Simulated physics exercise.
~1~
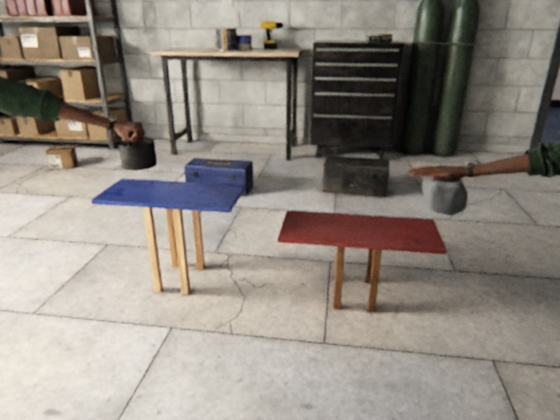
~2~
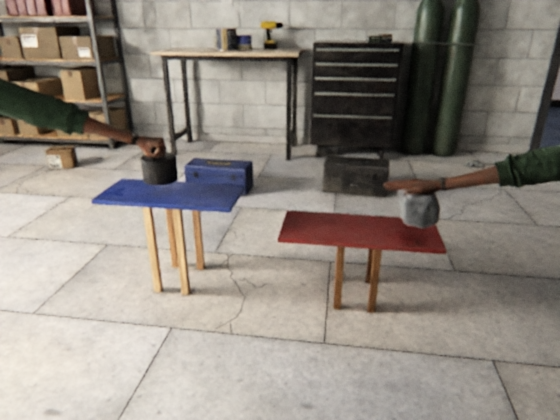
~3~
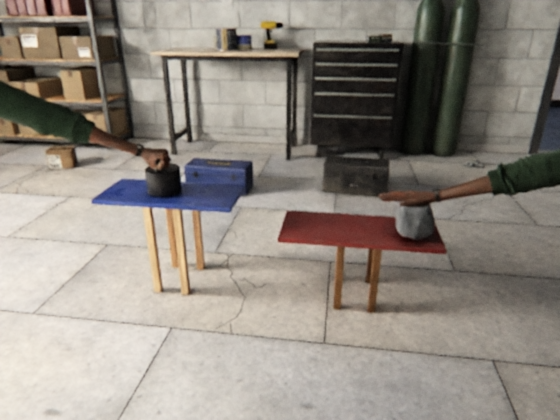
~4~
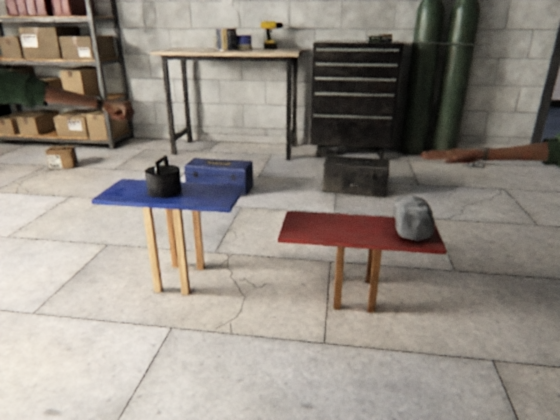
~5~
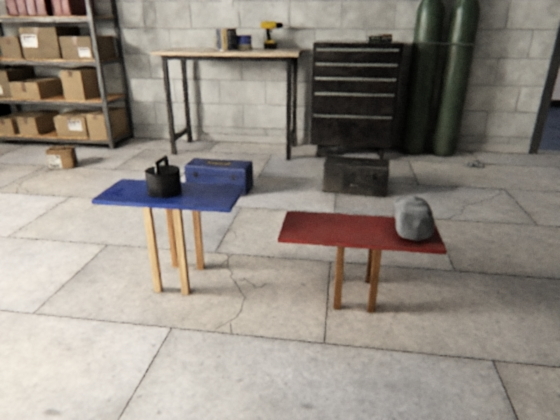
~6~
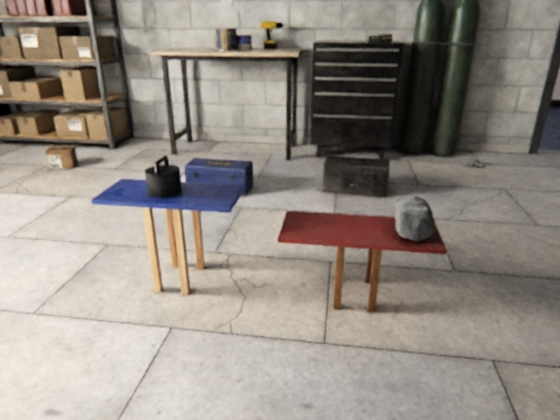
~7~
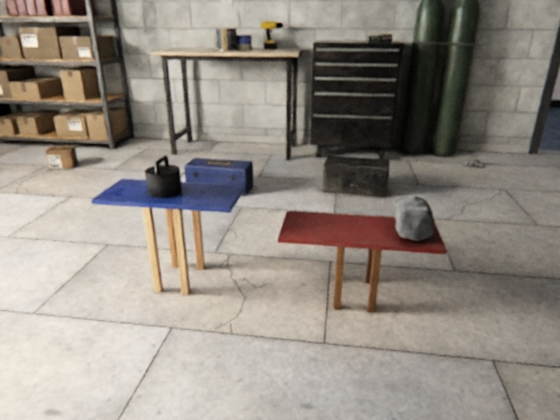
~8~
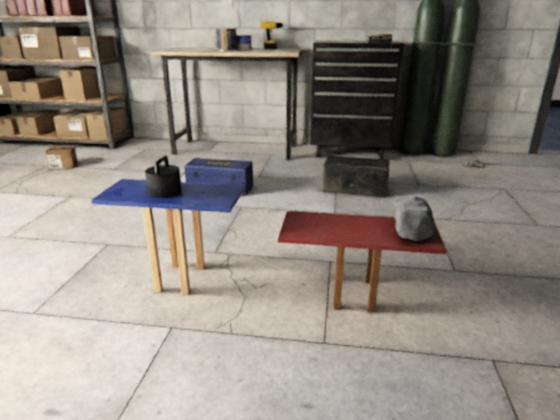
Two hands set a black object and a gray lump on small tables, which stay upright.
